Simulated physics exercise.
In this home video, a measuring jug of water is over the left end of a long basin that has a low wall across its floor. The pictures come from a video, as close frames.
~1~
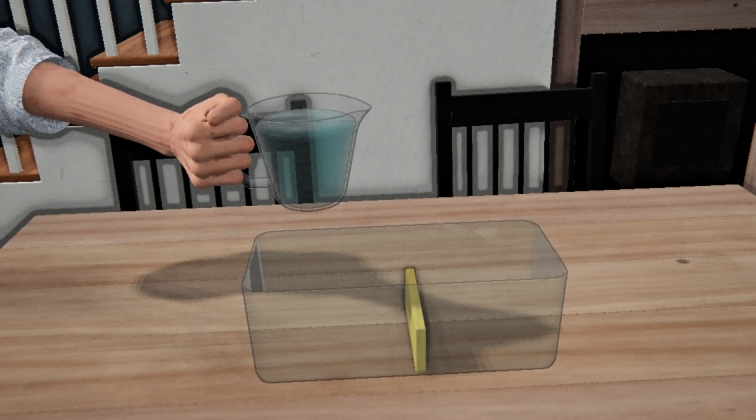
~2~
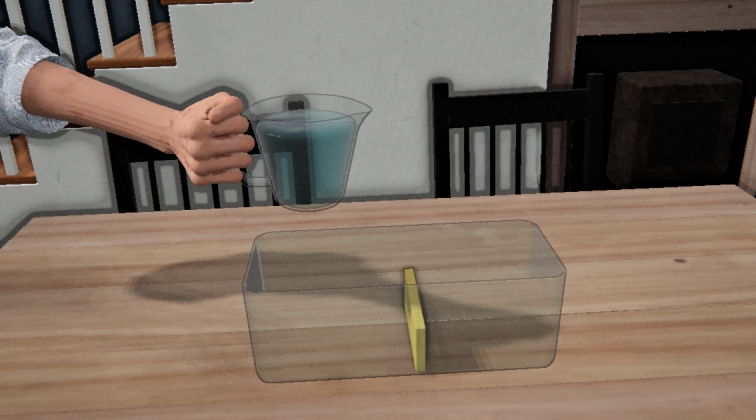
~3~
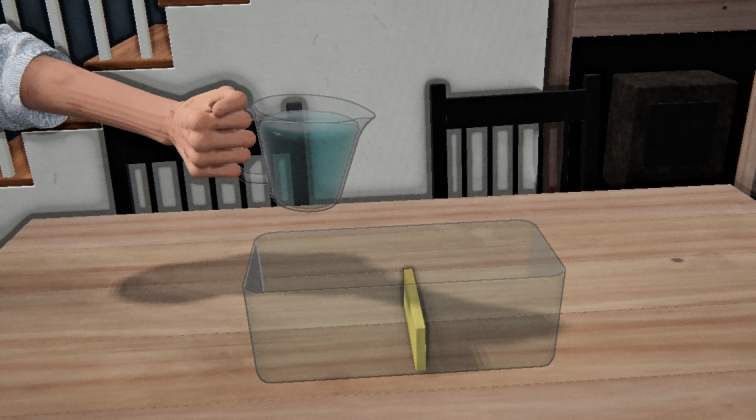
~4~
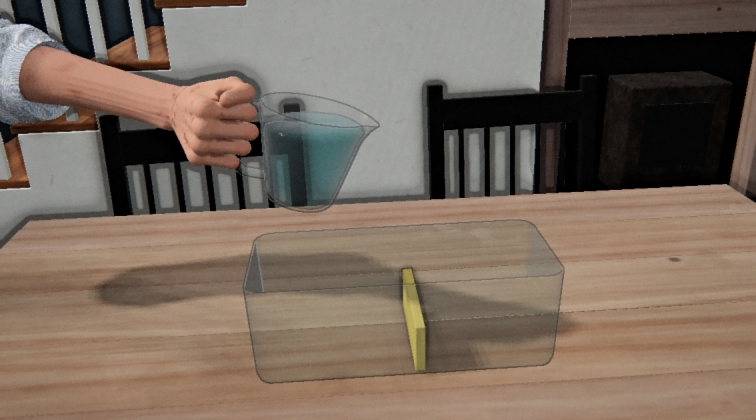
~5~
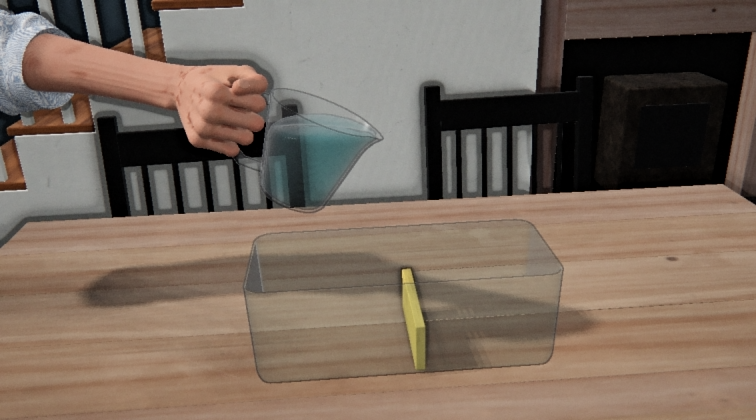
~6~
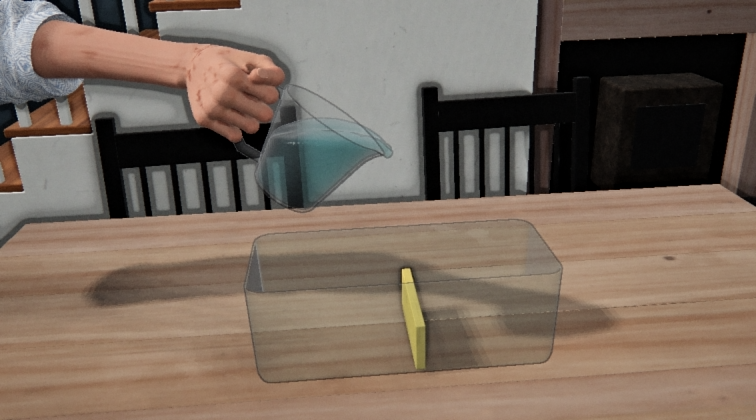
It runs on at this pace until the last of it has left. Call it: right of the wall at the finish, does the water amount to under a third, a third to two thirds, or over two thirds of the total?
A third to two thirds of the total.
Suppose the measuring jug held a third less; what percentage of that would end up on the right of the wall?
25 %.
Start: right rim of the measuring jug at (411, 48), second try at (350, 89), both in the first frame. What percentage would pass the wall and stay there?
Roughly 85 in a hundred the first time and 30 in a hundred the second.
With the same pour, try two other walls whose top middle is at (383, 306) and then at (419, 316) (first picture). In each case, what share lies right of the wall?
Roughly 85 % and then 45 %.
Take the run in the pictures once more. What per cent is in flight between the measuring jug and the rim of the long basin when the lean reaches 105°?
It's close to 25 percent.
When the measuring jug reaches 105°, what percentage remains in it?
It works out to close to 30 percent.
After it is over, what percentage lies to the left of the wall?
55 in a hundred.
A moment on, the measuring jug is tipped right over and 29 per cent is still to pour, 9 is left of the wall and 37 right of it.
Next, the measuring jug is tipped right over and 0 per cent is still to pour, 53 is left of the wall and 43 right of it.
Then the measuring jug is tipped right over and 0 per cent is still to pour, 54 is left of the wall and 43 right of it.
Later the measuring jug is tipped right over and 0 per cent is still to pour, 55 is left of the wall and 43 right of it.
Finally, 55 per cent lies left of the wall, 43 right of it and 2 outside.
